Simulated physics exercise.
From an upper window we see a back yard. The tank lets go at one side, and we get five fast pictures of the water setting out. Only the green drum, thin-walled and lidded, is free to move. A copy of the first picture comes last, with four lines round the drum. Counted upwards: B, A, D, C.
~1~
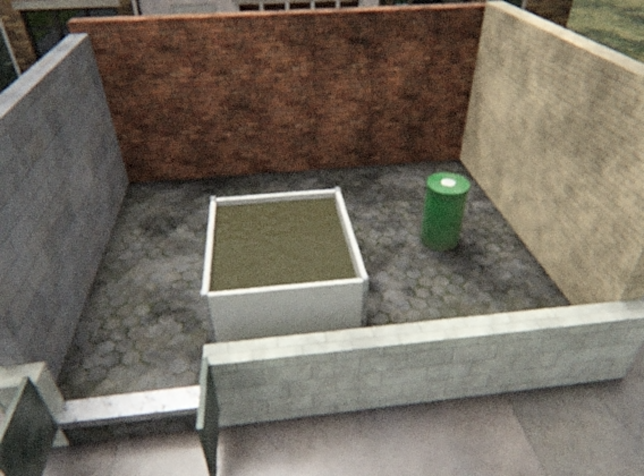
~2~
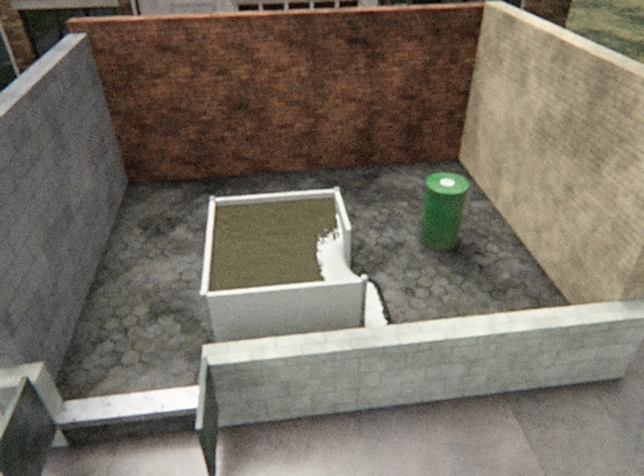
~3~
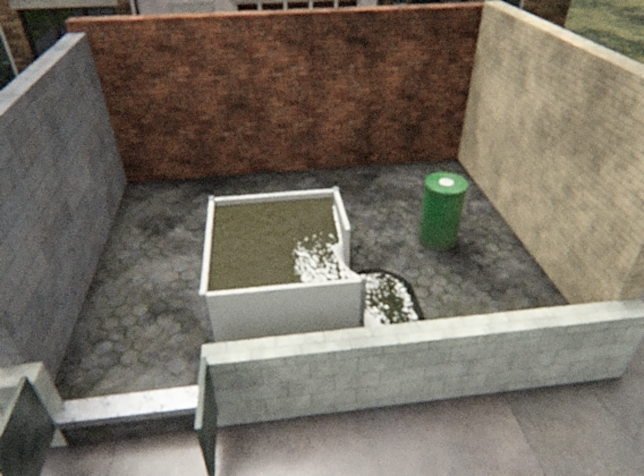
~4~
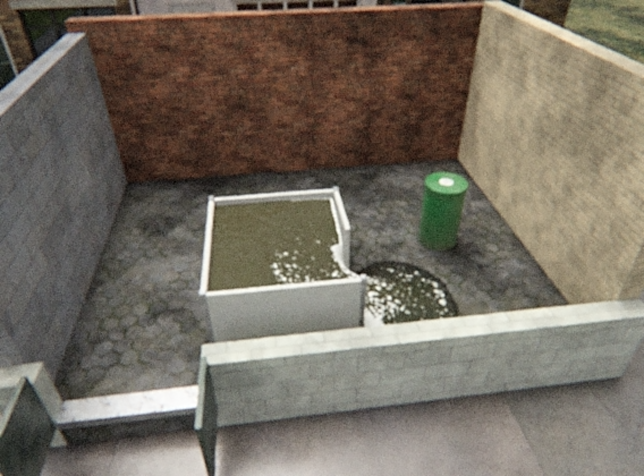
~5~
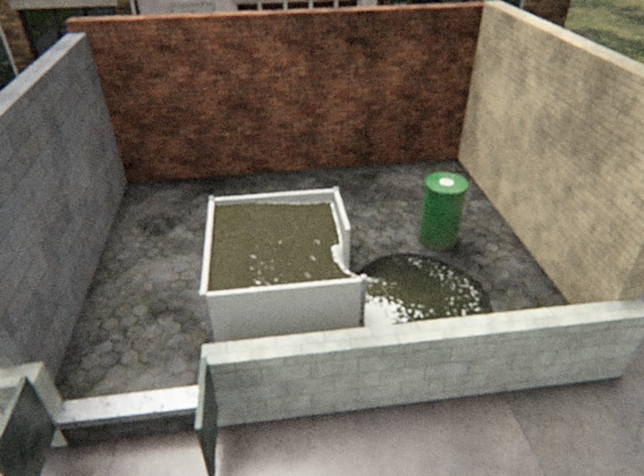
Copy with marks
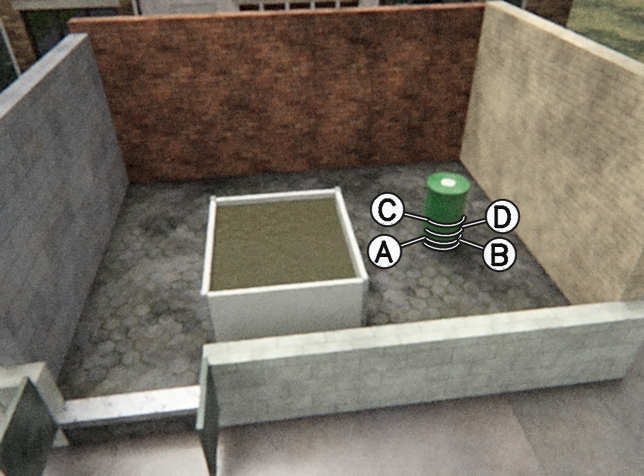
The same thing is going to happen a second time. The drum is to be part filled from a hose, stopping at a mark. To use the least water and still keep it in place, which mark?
Line D.
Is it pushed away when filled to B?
Yes, it does.
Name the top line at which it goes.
Here it is line A.
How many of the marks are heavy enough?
Two of the four.
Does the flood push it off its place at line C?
No, not at all.
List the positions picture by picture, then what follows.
Lid of the green drum at (448, 183); tank full, its middle at (281, 241); open gate at (127, 357), in the first picture.
In the second picture, 2 % of the ground under water, its edge towards the drum at (373, 287).
In the third picture, 4 % of the ground under water, its edge towards the drum at (397, 280).
In the fourth picture, 7 % of the ground under water, its edge towards the drum at (420, 271).
Lid of the green drum at (446, 182); 10 % of the ground under water, its edge towards the drum at (419, 258), in the fifth picture.
In white, A at (447, 243); B at (446, 249); C at (450, 225); D at (448, 235); from the bottom up B, A, D, C.
With A, it is pushed about half its own width away.
With B, it is pushed about 3 times its own width away.
With C, it does not move.
With D, it does not move.
